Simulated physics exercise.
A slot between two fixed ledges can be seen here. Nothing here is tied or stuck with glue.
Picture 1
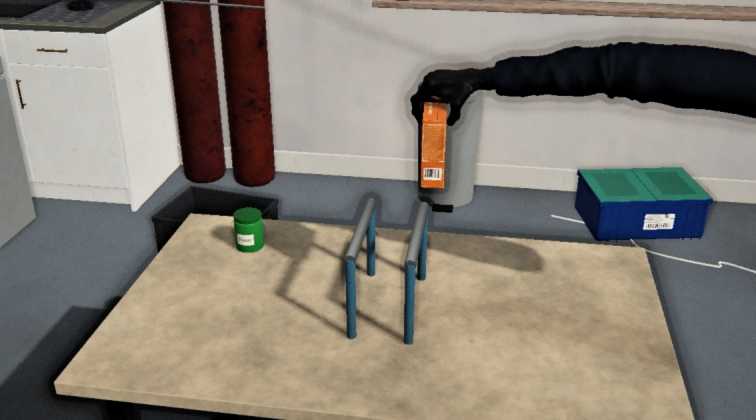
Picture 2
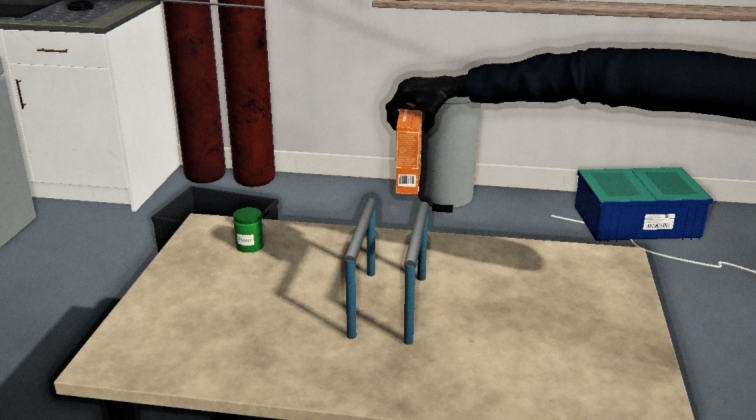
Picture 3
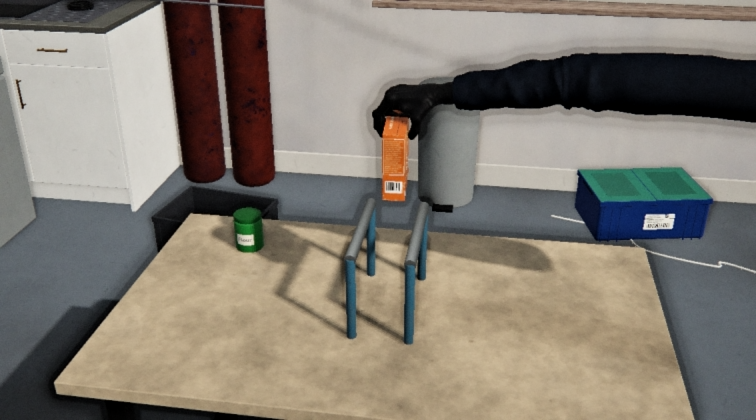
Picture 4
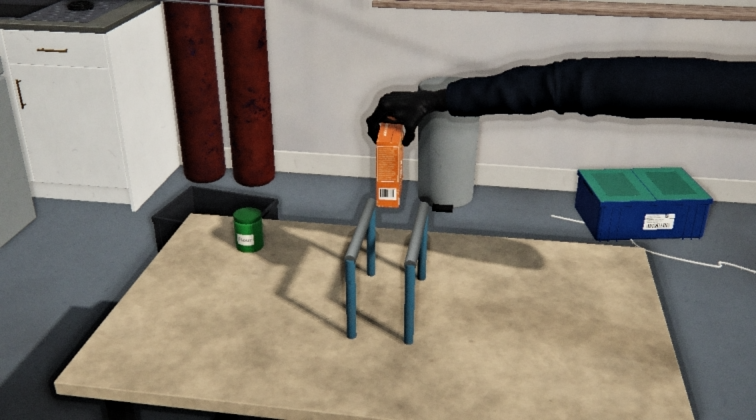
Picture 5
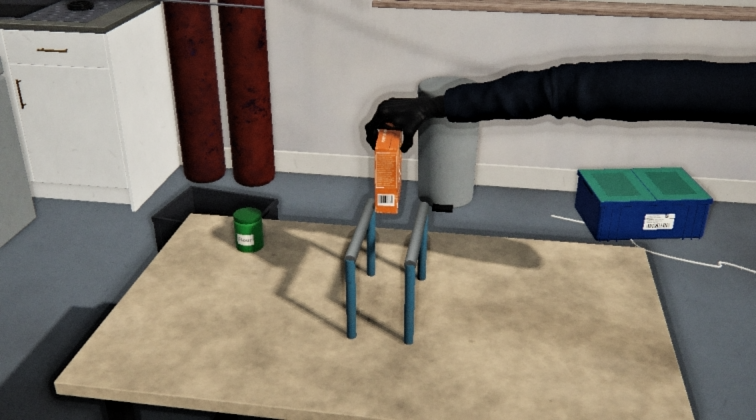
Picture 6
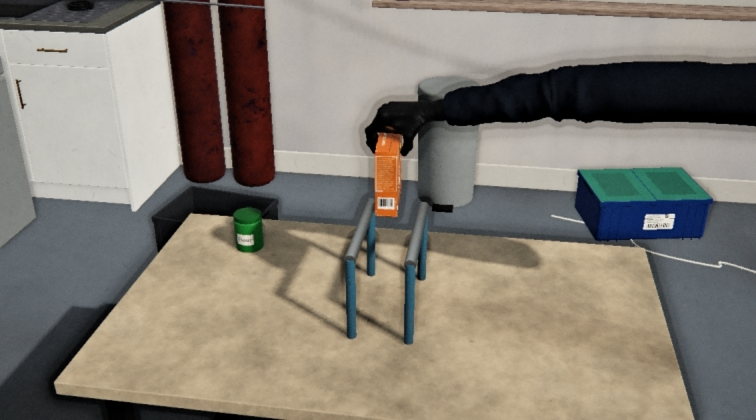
At first, a dark-gloved hand holds an orange packet upright beyond a table with two parallel blue-legged rails and a green jar. The hand carries the packet a short way left, then lowers it slightly. By the end, the packet is held nearly still above the gap between the rails.
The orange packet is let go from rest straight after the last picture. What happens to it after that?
Watch - it goes right down to the table.
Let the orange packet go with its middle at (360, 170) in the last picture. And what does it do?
In that case it slips past.
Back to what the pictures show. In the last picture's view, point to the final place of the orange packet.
Pretty much around (388, 279), I'd say.
Then, 0.32 s on from there, orange packet shifted well along near (388, 270).
Then, 0.66 s on from there, orange packet shifted well along near (388, 279).
In the end, moved from the start, orange packet; green jar unmoved. At the end, from the last picture's camera, orange packet near (388, 279). The packet goes down the gap.
